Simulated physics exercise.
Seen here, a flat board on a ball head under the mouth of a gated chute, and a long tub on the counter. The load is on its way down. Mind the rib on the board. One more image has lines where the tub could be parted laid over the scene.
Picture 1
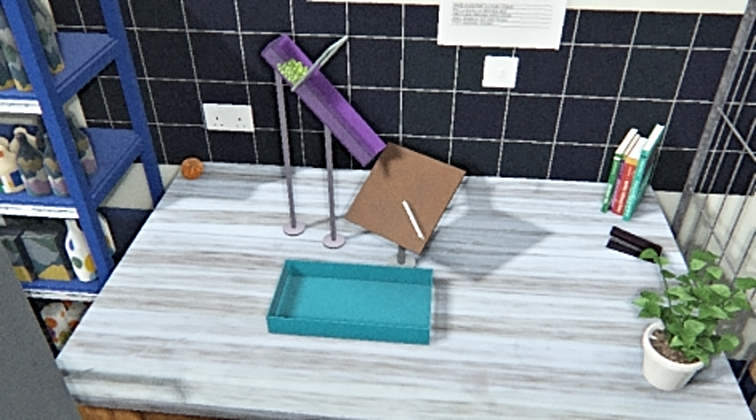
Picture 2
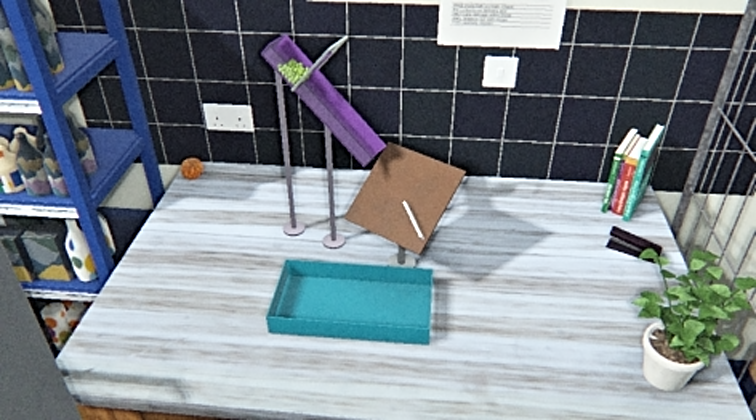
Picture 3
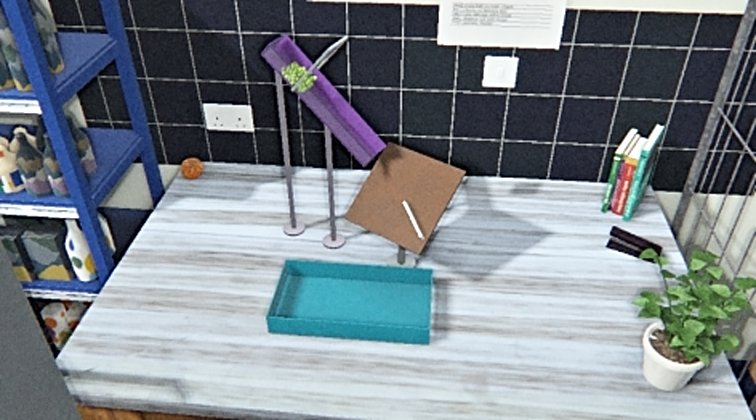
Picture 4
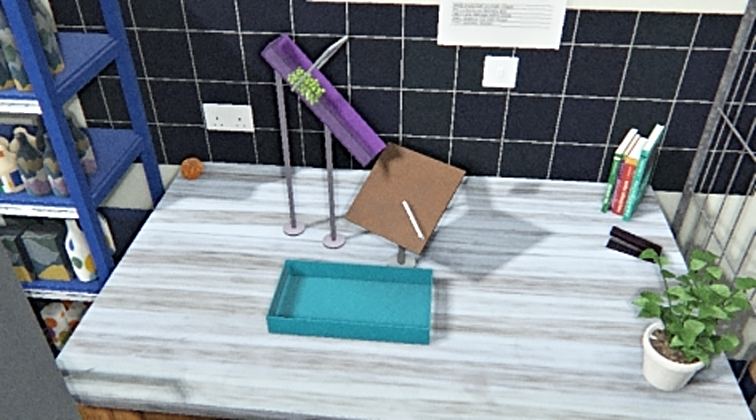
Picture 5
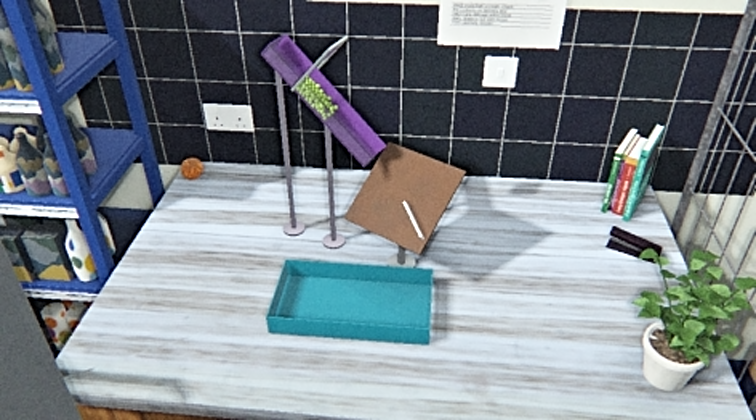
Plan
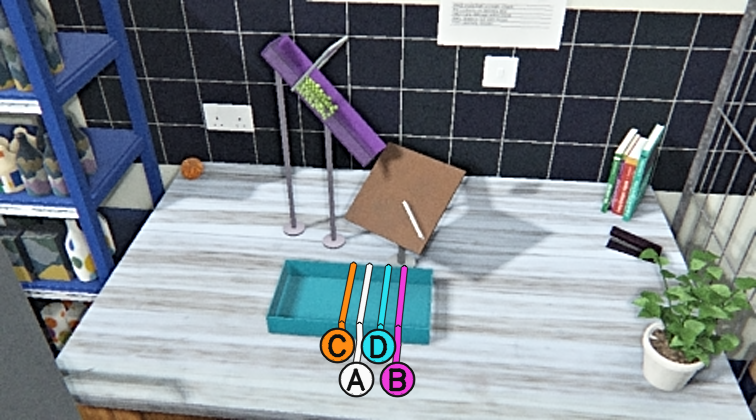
Small green pellets sliding partway down a sloping purple chute above a tilted brown board and an empty teal tub on a counter.
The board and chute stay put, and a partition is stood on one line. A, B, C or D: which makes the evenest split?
Take D.
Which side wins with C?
The right side.
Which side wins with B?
The left side.
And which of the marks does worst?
Here it is line C.
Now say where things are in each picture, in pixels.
The first frame shows load behind the gate at (297, 73), dried peas; lip of the chute at (371, 160), sloping fairly steeply.
The second frame shows middle of the board at (403, 195), tilted fairly steeply; middle of its low edge at (380, 236); of its high edge at (426, 156).
The third frame shows front corners of the tub at (267, 317) and (430, 329), empty; front of the load at (310, 86).
The fourth frame shows middle of the load at (307, 84); its front at (317, 101), about a quarter of the way to the lip; rib from (404, 202) to (421, 237).
The fifth frame shows middle of the load at (316, 97); its front at (332, 113), about a third of the way to the lip.
On the marked copy, line A crosses the front rim at (359, 324); line B crosses the front rim at (398, 327); line C crosses the front rim at (341, 322); line D crosses the front rim at (380, 325).
Choosing A, of what is caught, about a quarter on the left of the divider, most on the right.
Choosing B, of what is caught, most on the left of the divider, about a quarter on the right.
Choosing C, of what is caught, a stray few on the left of the divider, nearly all on the right.
Choosing D, of what is caught, about half on the left of the divider, about half on the right.
